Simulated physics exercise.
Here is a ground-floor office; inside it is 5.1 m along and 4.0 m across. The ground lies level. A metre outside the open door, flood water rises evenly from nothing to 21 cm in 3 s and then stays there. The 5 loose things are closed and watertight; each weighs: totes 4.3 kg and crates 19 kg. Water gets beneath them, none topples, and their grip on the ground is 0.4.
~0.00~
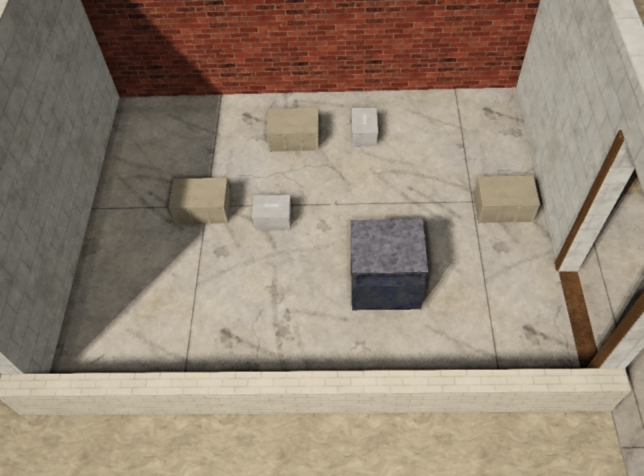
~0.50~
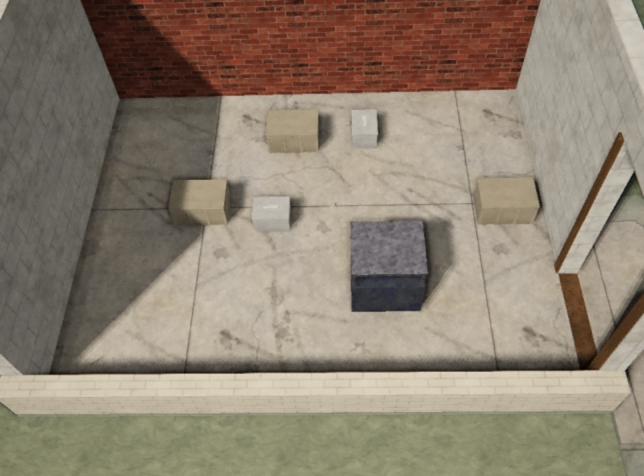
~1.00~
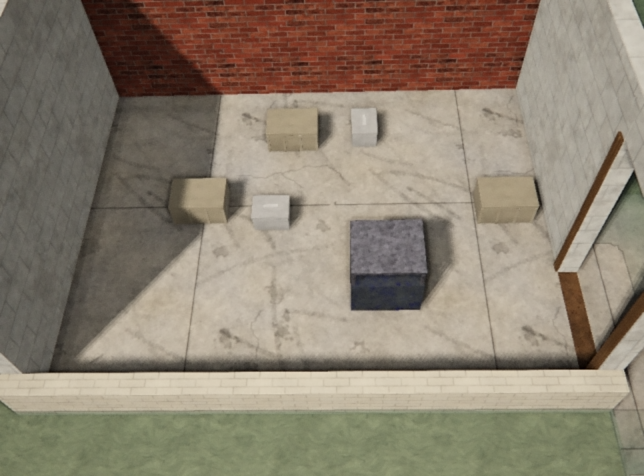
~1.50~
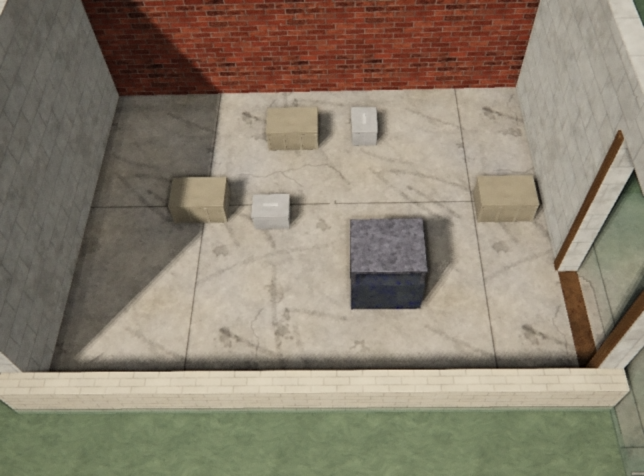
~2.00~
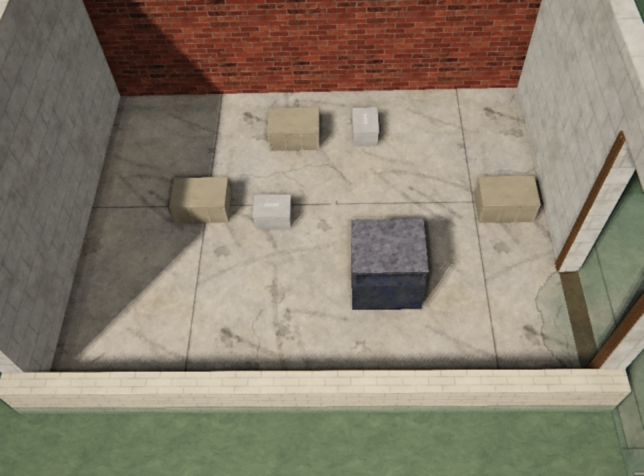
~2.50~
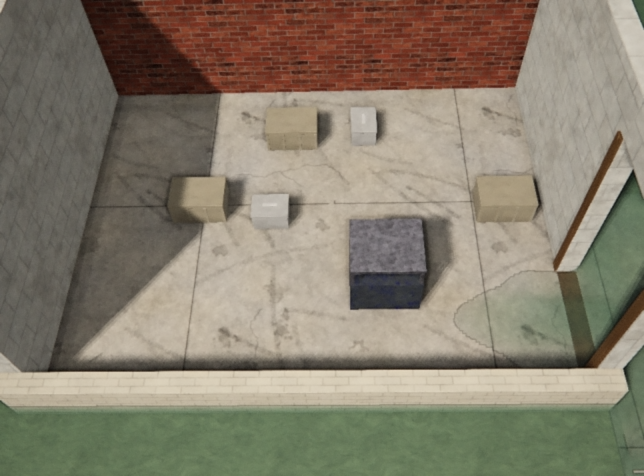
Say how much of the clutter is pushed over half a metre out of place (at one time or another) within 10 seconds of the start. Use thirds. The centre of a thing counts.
That comes to less than a third.
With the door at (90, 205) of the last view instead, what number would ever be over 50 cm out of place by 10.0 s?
In that case 3 of them.
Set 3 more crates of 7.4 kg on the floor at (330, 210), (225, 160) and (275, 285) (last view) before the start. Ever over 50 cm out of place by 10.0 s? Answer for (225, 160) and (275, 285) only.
In turn: Less, past it.
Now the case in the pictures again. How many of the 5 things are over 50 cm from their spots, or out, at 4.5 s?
I count 0.
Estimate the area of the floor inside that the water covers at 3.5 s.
Some 3.5 m2.
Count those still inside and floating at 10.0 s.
I count 1.
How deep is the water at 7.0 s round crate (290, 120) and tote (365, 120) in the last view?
Roughly 2 and 5 cm.
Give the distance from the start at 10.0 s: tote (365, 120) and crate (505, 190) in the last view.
In that order: 120 cm, 0 cm.
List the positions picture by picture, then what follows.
In the first frame, a tote at (271, 206) rests on the ground; a crate at (198, 193) rests on the ground; 0.0 m2 under water; 0 of 5 have shifted.
In the second frame, a tote at (271, 208) rests on the ground; a crate at (198, 194) rests on the ground; 0.0 m2 under water; 0 of 5 have shifted.
In the third frame, a tote at (271, 206), on the bottom; a crate at (198, 193) rests on the ground; 0.0 m2 under water; 0 of 5 have shifted.
In the fourth frame, a tote at (271, 205), on the bottom; a crate at (198, 192) rests on the ground; 0.0 m2 under water; 0 of 5 have shifted.
In the fifth frame, a tote at (272, 206) rests on the ground; a crate at (199, 192) rests on the ground; 0.2 m2 under water; 0 of 5 have shifted.
In the sixth frame, a tote at (270, 205), on the bottom; a crate at (197, 191), on the bottom; 0.8 m2 under water; 0 of 5 have shifted.
After 3.5 s 0 of 5 are over 50 cm from their spots; 0 afloat.
After 4.5 s 0 of 5 are over 50 cm from their spots; 0 afloat.
After 7.0 s 0 of 5 are over 50 cm from their spots; 1 afloat.
After 10.0 s 1 of 5 are over 50 cm from their spots, and 1 have been at some point; 1 afloat.
